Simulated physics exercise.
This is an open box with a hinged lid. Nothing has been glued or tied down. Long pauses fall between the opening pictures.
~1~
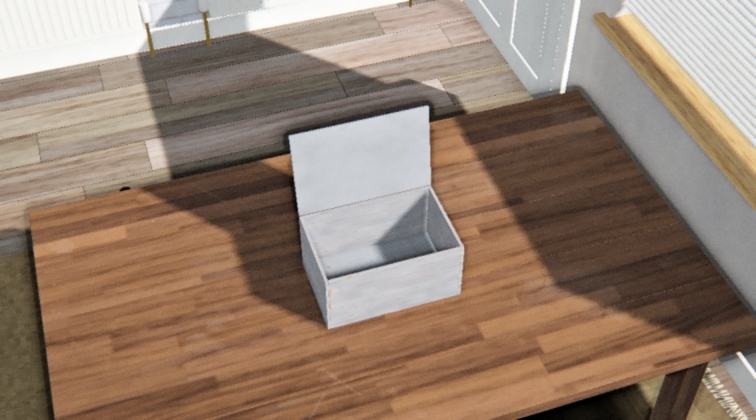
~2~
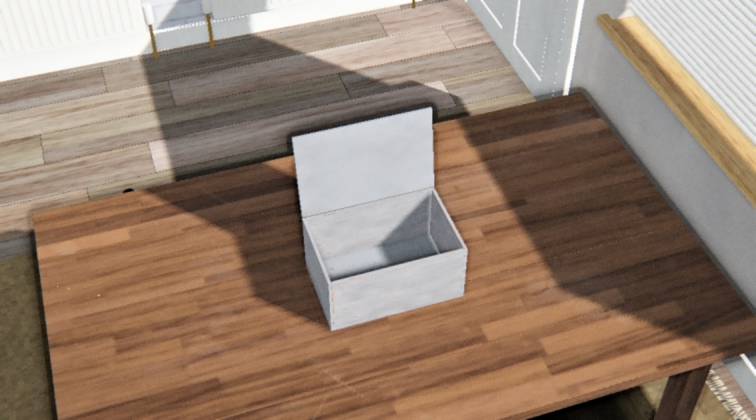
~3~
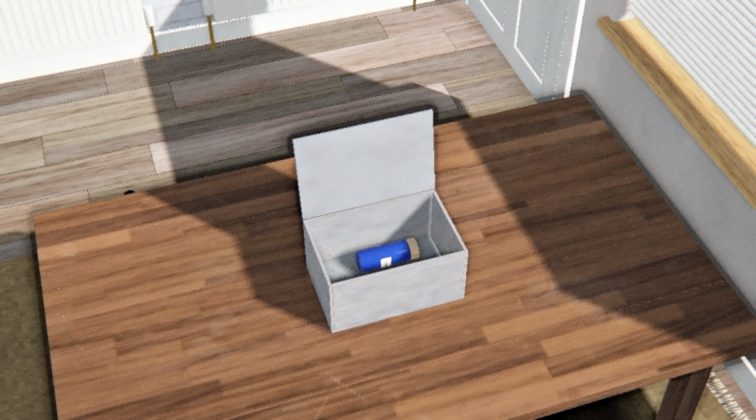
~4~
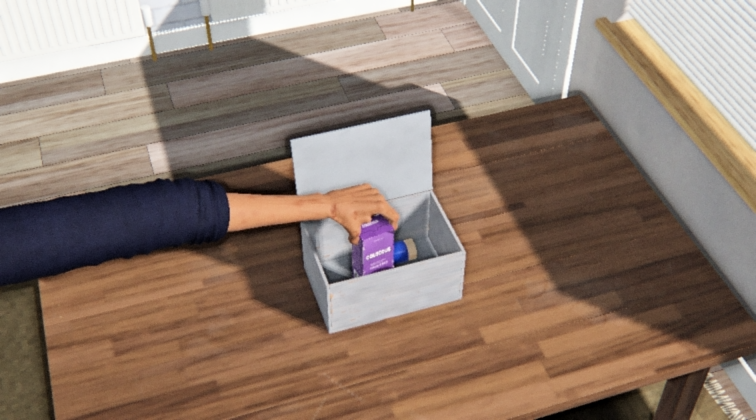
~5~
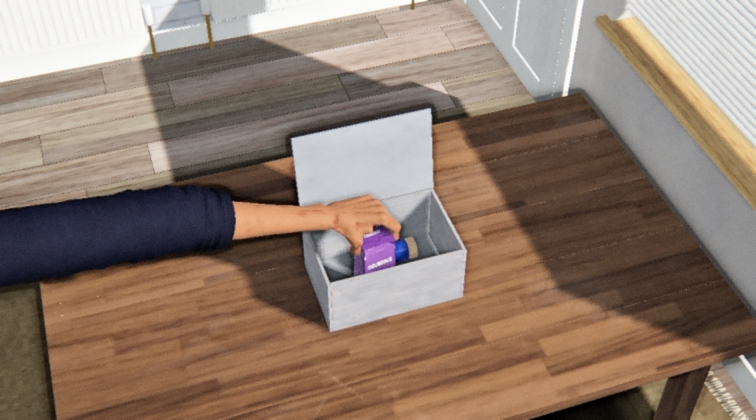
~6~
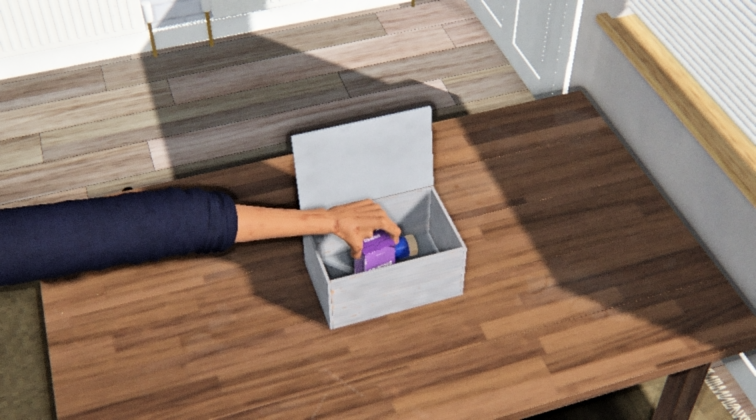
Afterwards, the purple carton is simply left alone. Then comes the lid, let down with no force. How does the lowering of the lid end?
Well, the lid can't go all the way down, see.
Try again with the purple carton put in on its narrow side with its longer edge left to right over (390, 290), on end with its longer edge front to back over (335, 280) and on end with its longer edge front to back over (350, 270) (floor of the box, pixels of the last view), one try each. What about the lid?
Lid down; lid left open; lid left open.
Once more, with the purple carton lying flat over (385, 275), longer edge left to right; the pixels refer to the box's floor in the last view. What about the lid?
Note: It lowers fully.
Then, 1.20 s later than the last frame, lid starting down.
Then, 1.60 s later than the last frame, lid 59° above the rim.
Then, 1.90 s later than the last frame, lid 34° above the rim.
When it is over, lid 19° above the rim; both as before. End places, in pixels of the last picture, purple carton near (375, 271).
